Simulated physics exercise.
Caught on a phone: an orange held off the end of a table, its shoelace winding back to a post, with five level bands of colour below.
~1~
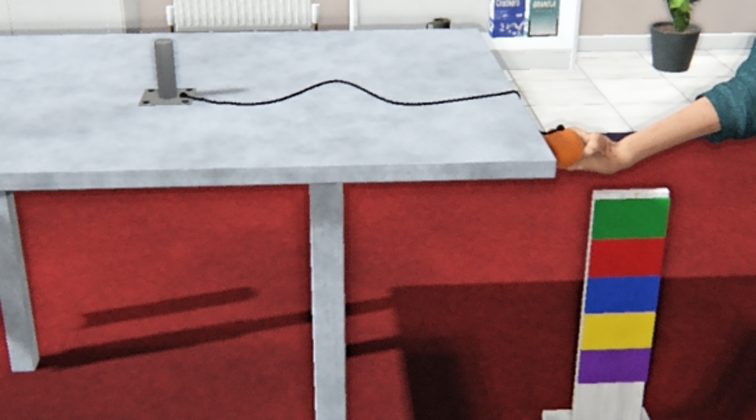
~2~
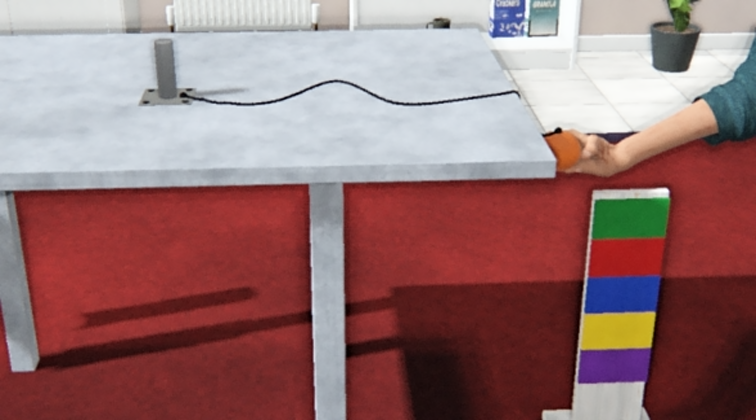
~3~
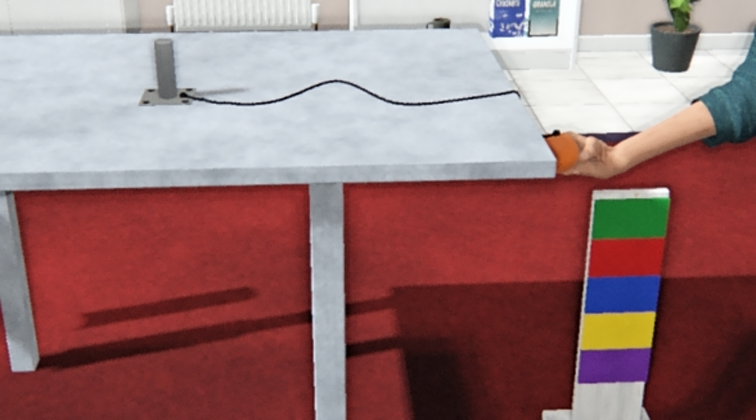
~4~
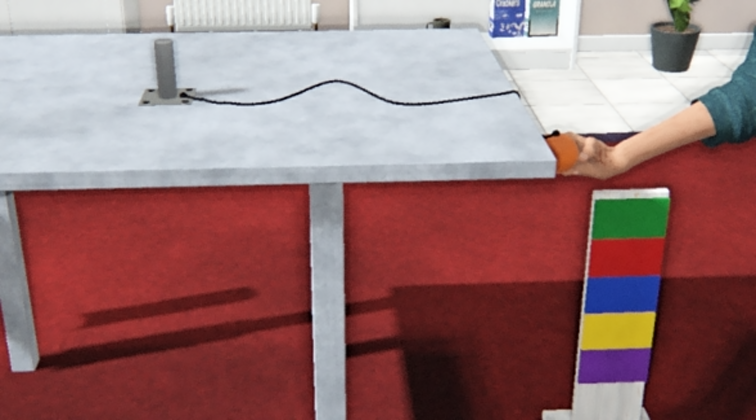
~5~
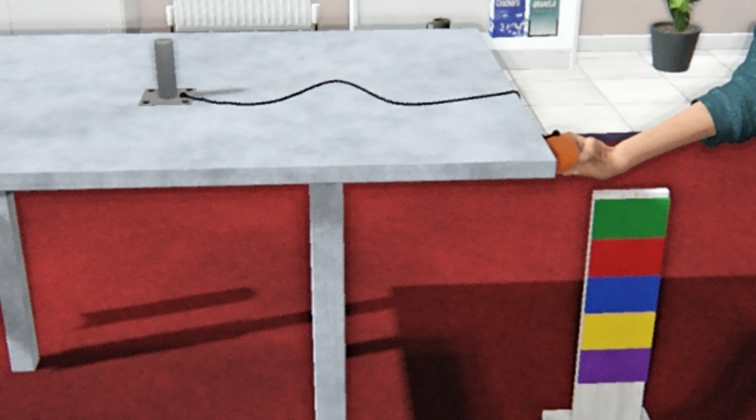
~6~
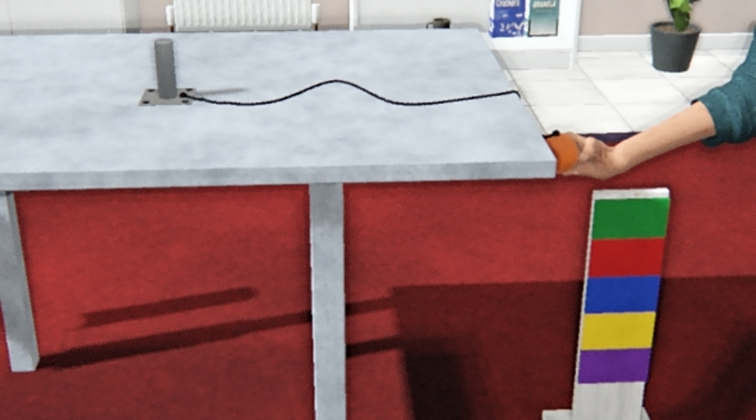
A hand holds an orange object, tied by a dark cord, still beside a table.
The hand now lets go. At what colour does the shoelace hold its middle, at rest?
At red.
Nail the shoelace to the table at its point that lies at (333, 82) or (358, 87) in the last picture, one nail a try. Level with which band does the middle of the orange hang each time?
In that order: Green; green.
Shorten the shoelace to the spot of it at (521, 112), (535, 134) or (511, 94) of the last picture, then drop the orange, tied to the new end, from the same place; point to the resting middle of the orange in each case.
Try by try, around (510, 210), (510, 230) and (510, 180).
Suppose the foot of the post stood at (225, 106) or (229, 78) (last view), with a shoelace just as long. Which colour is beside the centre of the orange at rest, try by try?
It would be blue; blue.
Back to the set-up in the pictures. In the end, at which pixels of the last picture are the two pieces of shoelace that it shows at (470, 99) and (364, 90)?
Near (517, 126) and (419, 94).
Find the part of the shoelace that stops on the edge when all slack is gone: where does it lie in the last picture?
Near (444, 102).
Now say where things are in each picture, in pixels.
In the first picture, orange (563, 148); green (631, 220); red (627, 258); blue (623, 296); yellow (618, 332); purple (614, 367).
In the second picture, orange (560, 151); shoelace through (221, 103) (298, 94) (357, 87) (415, 105) (502, 94).
In the third picture, orange (559, 153).
In the fourth picture, orange (558, 154); shoelace through (221, 103) (298, 94) (357, 87) (415, 105) (502, 94).
In the fifth picture, orange (558, 154).
In the sixth picture, orange (558, 154); shoelace through (221, 103) (298, 94) (357, 87) (415, 105) (502, 94).
Soon after, orange near (521, 237); level with green.
Then, orange near (496, 259); level with red.
At rest, orange near (511, 260); level with red. Its centre hangs level with the red band.
